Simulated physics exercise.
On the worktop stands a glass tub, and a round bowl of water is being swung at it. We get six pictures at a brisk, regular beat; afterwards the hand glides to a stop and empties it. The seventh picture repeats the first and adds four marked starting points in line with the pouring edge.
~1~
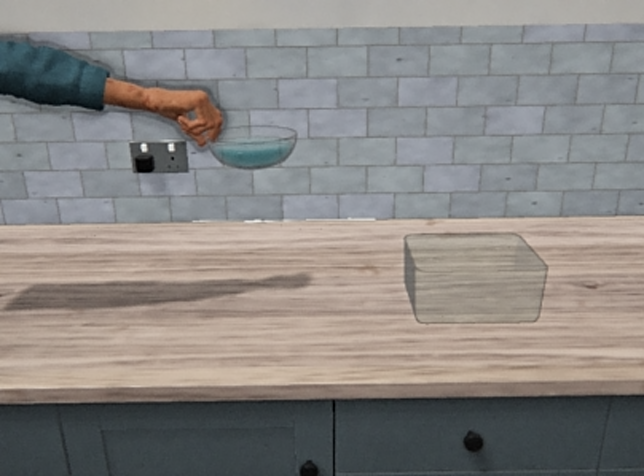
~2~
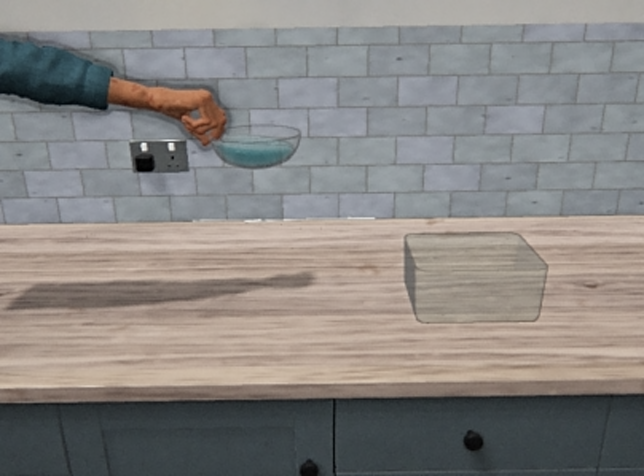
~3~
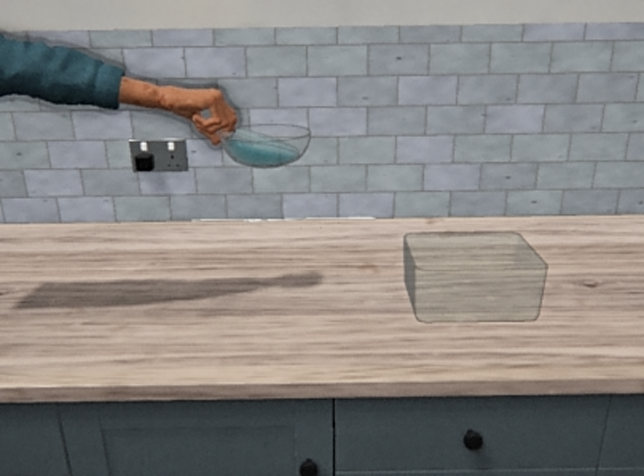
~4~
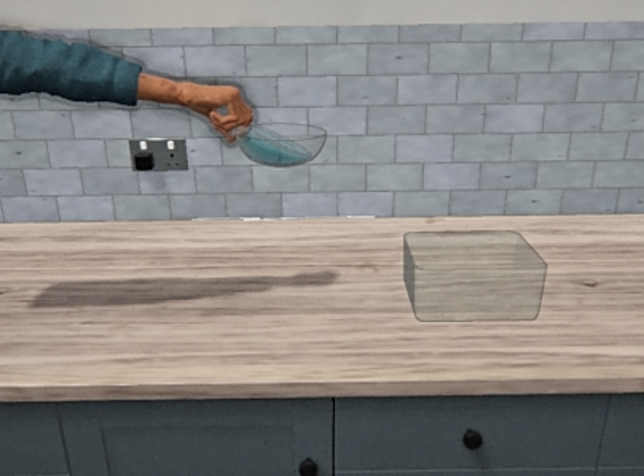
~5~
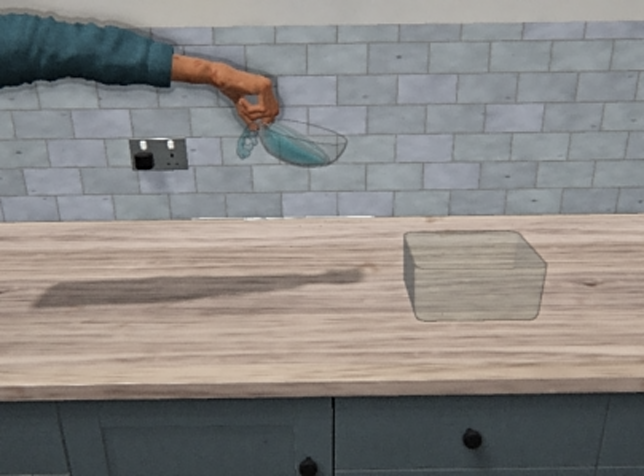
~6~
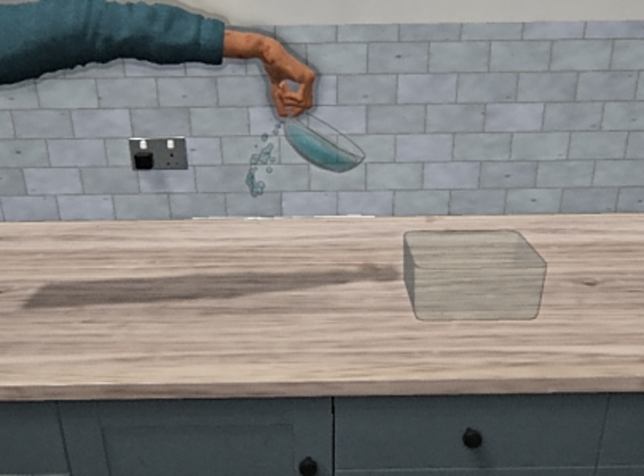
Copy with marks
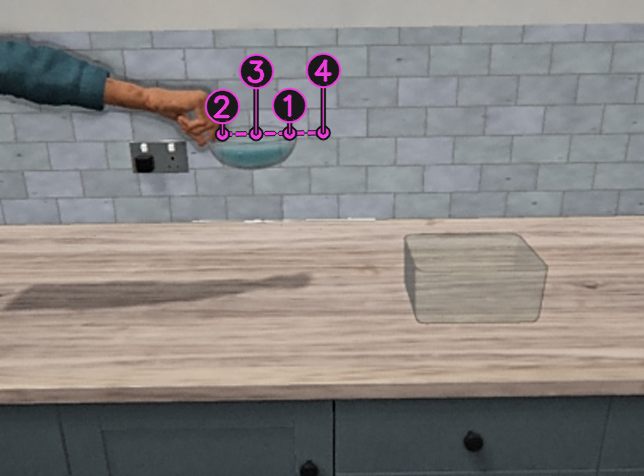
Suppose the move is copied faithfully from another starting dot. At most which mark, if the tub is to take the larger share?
The limit is 3.
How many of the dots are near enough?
Three of them.
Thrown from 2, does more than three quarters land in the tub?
No, less.
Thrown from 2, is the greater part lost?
Yes, that goes wrong.
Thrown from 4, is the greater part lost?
No, that is safe.
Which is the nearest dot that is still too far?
2 it is.
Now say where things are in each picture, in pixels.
The first frame shows upright, lip at (295, 133); tub from (414, 322) to (538, 320); nothing has left yet.
The second frame shows upright, lip at (299, 132); nothing has left yet.
The third frame shows upright, lip at (309, 131); water is over the rim, down to (225, 132).
The fourth frame shows upright, lip at (325, 132); water is over the rim, down to (233, 137).
The fifth frame shows tipped about 13°, lip at (346, 140); water is over the rim, down to (243, 156).
The sixth frame shows tipped about 33°, lip at (365, 154); water is over the rim, down to (255, 194).
On the marked copy, 1 at (289, 133); 2 at (222, 134); 3 at (256, 133); 4 at (323, 132).
If 1 is chosen, about 64 % lands in the tub, 16 % falls short and 20 % goes beside or beyond.
If 2 is chosen, about 28 % lands in the tub, 63 % falls short and 10 % goes beside or beyond.
If 3 is chosen, about 63 % lands in the tub, 21 % falls short and 15 % goes beside or beyond.
If 4 is chosen, about 79 % lands in the tub, 11 % falls short and 10 % goes beside or beyond.
